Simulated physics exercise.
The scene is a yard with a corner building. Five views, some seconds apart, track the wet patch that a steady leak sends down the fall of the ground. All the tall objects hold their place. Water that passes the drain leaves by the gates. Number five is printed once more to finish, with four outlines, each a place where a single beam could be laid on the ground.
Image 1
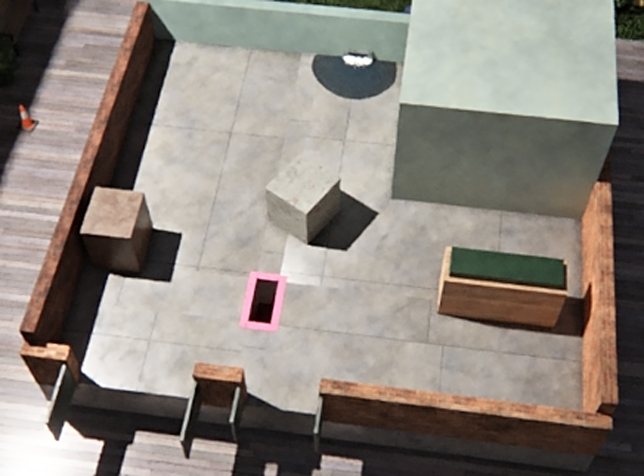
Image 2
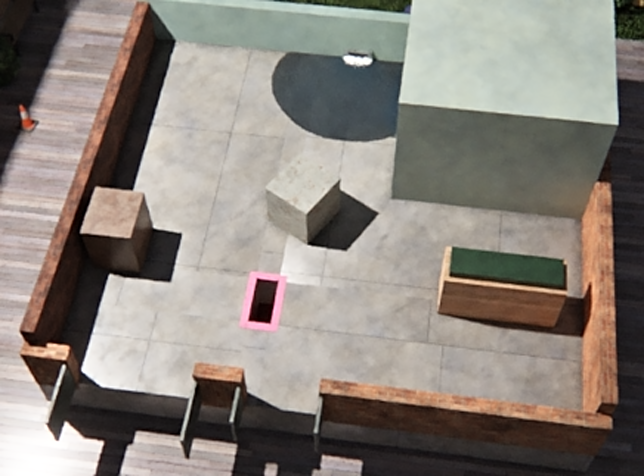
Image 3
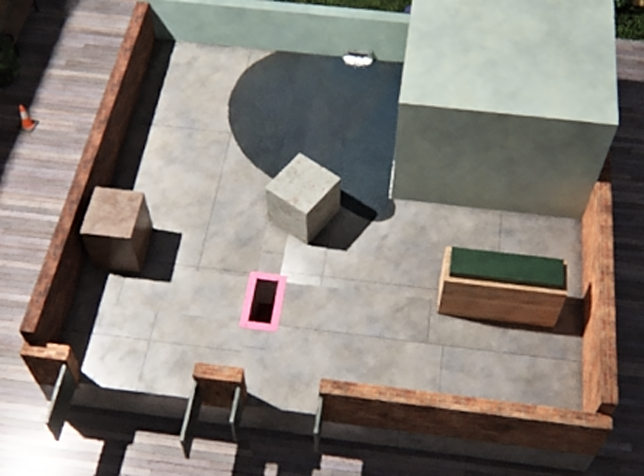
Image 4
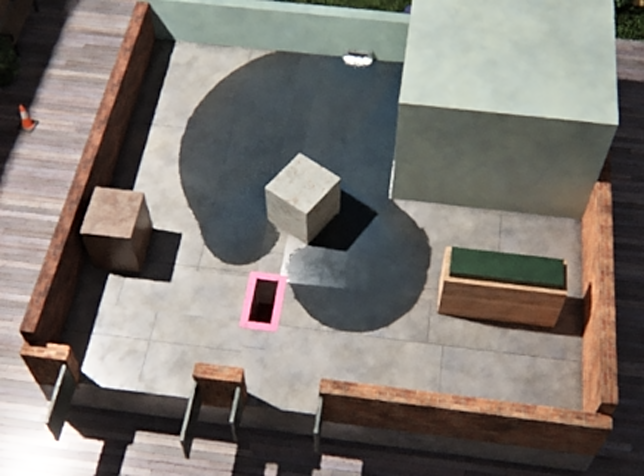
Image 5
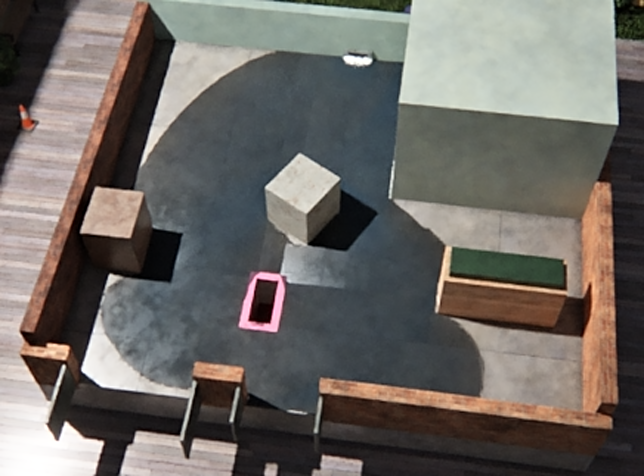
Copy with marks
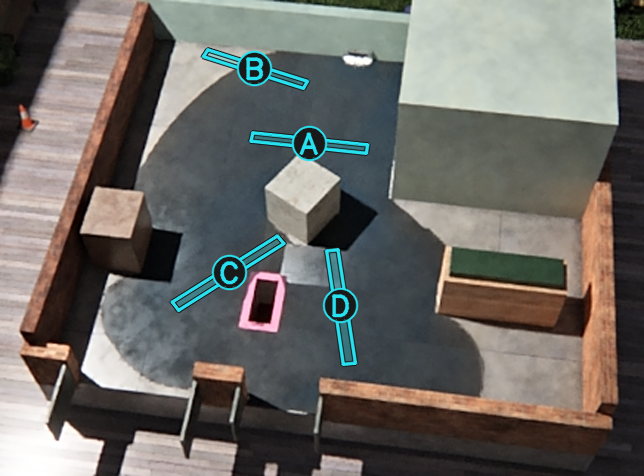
Dark water spreads from the back wall across the yard, around a block, reaching a pink-edged gully.
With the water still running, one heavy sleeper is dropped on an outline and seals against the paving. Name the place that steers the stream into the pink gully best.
A works best here.
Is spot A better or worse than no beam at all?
Better.
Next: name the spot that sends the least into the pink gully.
That is spot C.
On the marked copy, A from (251, 137) to (366, 149); B from (205, 53) to (305, 84); C from (175, 306) to (280, 239); D from (332, 250) to (349, 363).
Choosing A, about 18 % of the stream runs into the pink gully, about 78 % out by the gates.
Choosing B, about 7 % of the stream runs into the pink gully, about 88 % out by the gates.
Choosing C, about 3 % of the stream runs into the pink gully, about 93 % out by the gates.
Choosing D, about 9 % of the stream runs into the pink gully, about 86 % out by the gates.
